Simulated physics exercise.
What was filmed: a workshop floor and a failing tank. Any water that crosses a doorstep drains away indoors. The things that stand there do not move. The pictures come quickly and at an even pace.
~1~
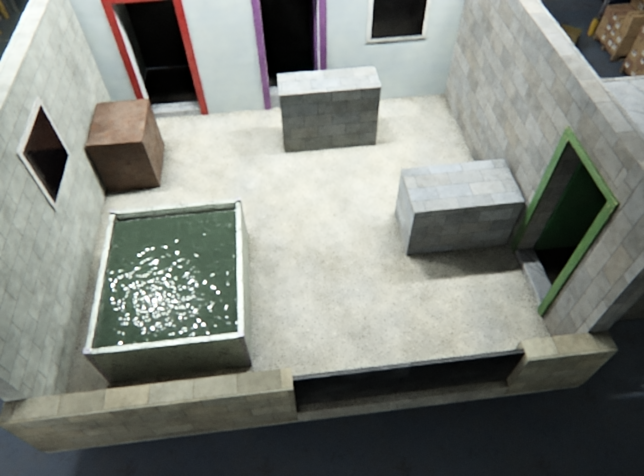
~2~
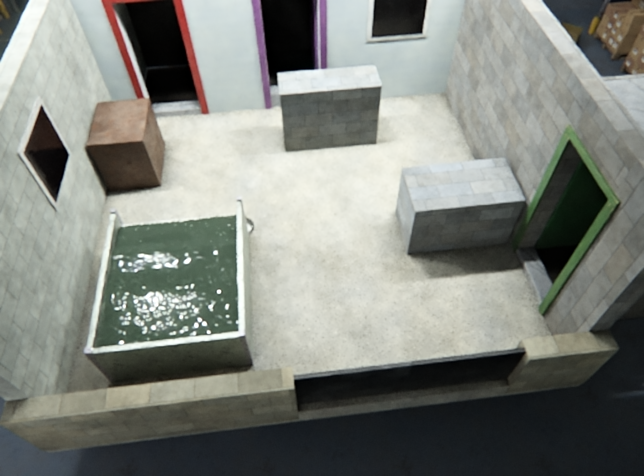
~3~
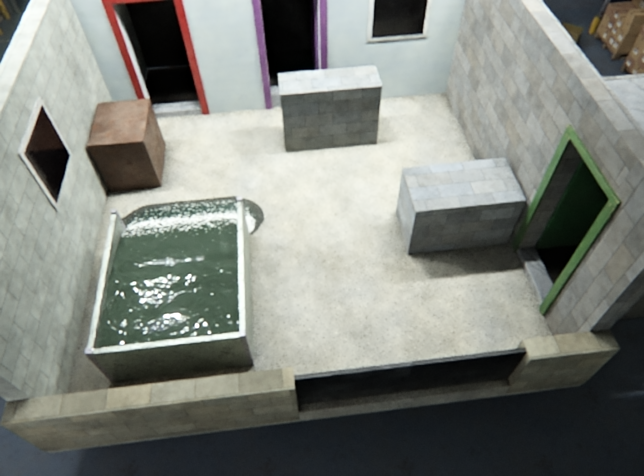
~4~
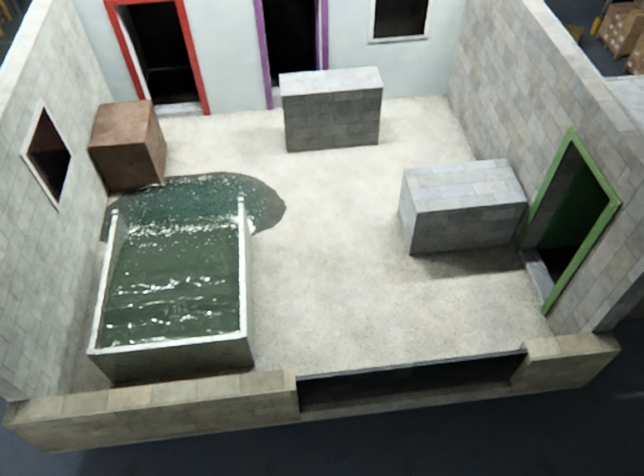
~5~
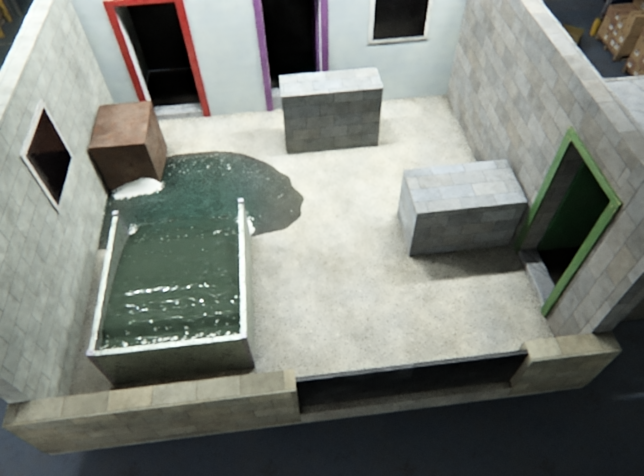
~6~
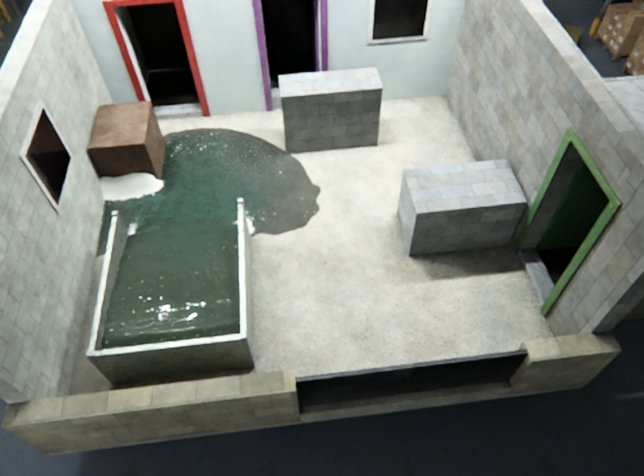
A walled room with a few blocks on its pale floor had a tank of green water at left, which poured out its far side, reached the brown block and spread rightward across the floor.
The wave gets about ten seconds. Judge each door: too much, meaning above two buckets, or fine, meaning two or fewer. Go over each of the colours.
Purple door: Fine, red door: Too much, green door: Fine.
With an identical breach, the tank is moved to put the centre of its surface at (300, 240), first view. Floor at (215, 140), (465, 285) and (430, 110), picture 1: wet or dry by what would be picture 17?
I'd call them watered, still dry and watered, in the order asked.
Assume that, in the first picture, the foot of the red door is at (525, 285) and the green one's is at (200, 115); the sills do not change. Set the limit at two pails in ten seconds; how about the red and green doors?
Lab note - red door under limit, green door over limit.
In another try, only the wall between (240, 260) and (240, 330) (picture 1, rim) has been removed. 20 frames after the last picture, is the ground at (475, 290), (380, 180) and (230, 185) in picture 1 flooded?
Going through them one by one, I'd say waterlogged, then waterlogged, then high and dry.
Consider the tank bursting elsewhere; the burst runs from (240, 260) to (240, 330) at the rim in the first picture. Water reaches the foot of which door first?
First to be reached: The green-painted one.
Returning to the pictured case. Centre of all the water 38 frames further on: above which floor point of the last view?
Centre point: Around (280, 197).
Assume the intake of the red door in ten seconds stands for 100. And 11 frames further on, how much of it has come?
Some 55 in a hundred.
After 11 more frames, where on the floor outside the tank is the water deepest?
It will be deepest around (244, 117).
A moment on, water covers 30 % of the floor; the purple door wet at the sill, nothing in, the red door over two buckets in, the green door not reached.
Next, water covers 45 % of the floor; the purple door wet at the sill, nothing in, the red door far over two buckets in, the green door not reached.
Then, water covers 60 % of the floor; the purple door wet at the sill, nothing in, the red door far over two buckets in, the green door not reached.
Later, water covers 85 % of the floor; the purple door wet at the sill, nothing in, the red door far over two buckets in, the green door wet at the sill, nothing in.
In the end, water covers 95 % of the floor; the purple door wet at the sill, nothing in, the red door far over two buckets in, the green door wet at the sill, nothing in.
